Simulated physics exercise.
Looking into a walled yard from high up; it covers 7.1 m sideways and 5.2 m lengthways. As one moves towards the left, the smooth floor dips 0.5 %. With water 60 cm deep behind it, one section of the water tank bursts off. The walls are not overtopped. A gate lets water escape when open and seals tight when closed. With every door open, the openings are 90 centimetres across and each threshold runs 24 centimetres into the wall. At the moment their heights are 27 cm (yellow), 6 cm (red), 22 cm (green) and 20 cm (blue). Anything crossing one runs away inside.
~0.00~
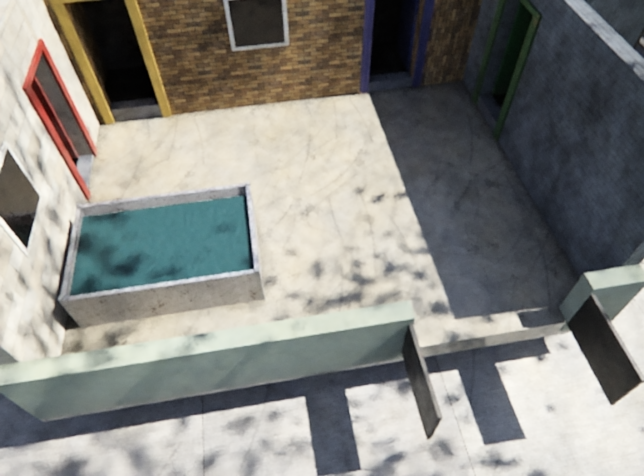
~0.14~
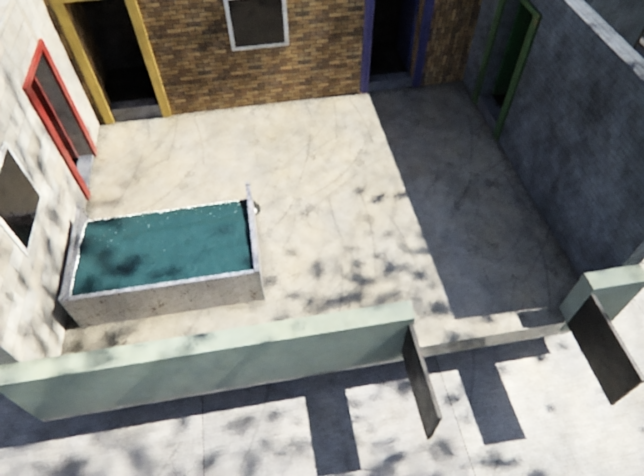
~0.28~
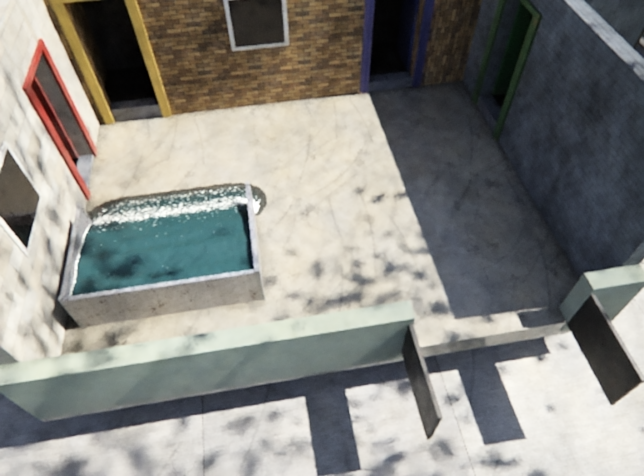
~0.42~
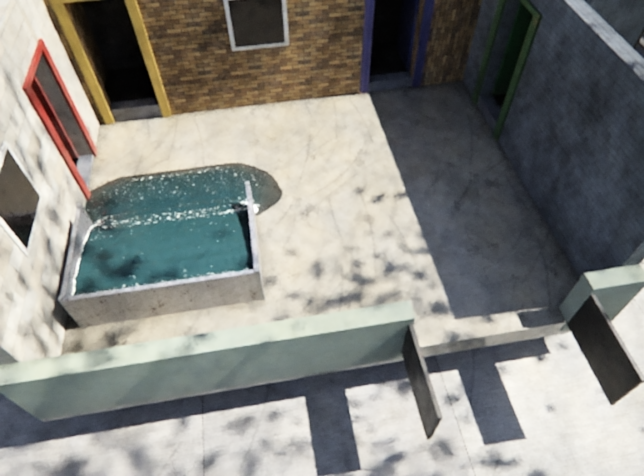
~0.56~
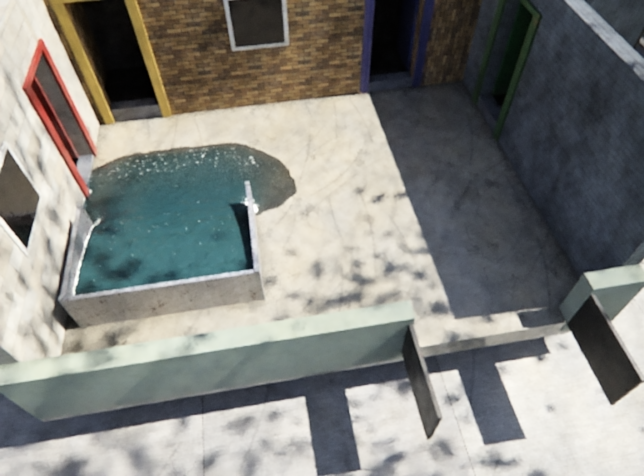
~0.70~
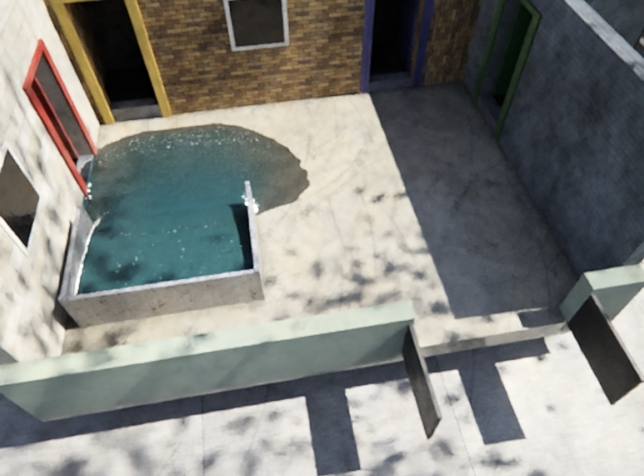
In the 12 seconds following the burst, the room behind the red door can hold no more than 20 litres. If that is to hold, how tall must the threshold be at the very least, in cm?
Close to 17 cm is just enough.
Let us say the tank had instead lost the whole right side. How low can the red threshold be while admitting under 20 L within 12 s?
Then 6.5 cm.
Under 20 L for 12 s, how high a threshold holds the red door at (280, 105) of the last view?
About 13.0 cm.
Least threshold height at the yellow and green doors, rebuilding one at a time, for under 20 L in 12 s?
About 32 cm at yellow and about 10.0 cm at green.
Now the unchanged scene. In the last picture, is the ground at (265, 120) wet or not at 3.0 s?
At that moment it's submerged.
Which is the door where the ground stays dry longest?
Last in order comes the green door.
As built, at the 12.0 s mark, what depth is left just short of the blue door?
Some 4.0 centimetres.
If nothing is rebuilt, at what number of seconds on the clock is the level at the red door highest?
Roughly 3.0 s.
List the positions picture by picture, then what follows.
The first frame shows still water, 60 cm deep, in the water tank at (165, 240); the red door at (66, 128) is dry.
In the second frame, water pours out on the far side and has run 0.3 m, to a hidden place; about 8 cm deep outside, 60 cm at the back.
In the third frame, water pours out on the far side and has run 0.7 m, to a hidden place; about 11 cm deep outside, 59 cm at the back.
In the fourth frame, the gap is on the far side, the front 1.2 m out at (116, 183); the back of the water tank holds 53 cm.
In the fifth frame, the front is at (122, 160), 1.7 m from the gap on the far side; 4.8 m2 of floor is wet, 50 cm left at the back.
In the sixth frame, water pours out on the far side and has run 2.3 m, to (145, 136); about 7 cm deep outside, 48 cm at the back; water is at the red door at (66, 128).
After 1.4 s water covers 30 % of the floor, deepest (40 cm) near (110, 127); 13 cm at the red door, 5 litres in over its 6 cm threshold.
After 3.0 s water covers 40 % of the floor, deepest (24 cm) near (110, 127); 21 cm at the red door, 64 litres in over its 6 cm threshold.
After 12.0 s water covers 95 % of the floor, deepest (8 cm) near (96, 148); 5 cm at the red door, 164 litres in over its 6 cm threshold.
At the red door as built, the water arrived by 0.7 s and peaked near 21 cm at 3.0 s.
With a threshold of 15 cm, 31 litres would have come in within the 12 s; with 20.5 cm, 8 litres. So under 20 litres takes about 17 cm.
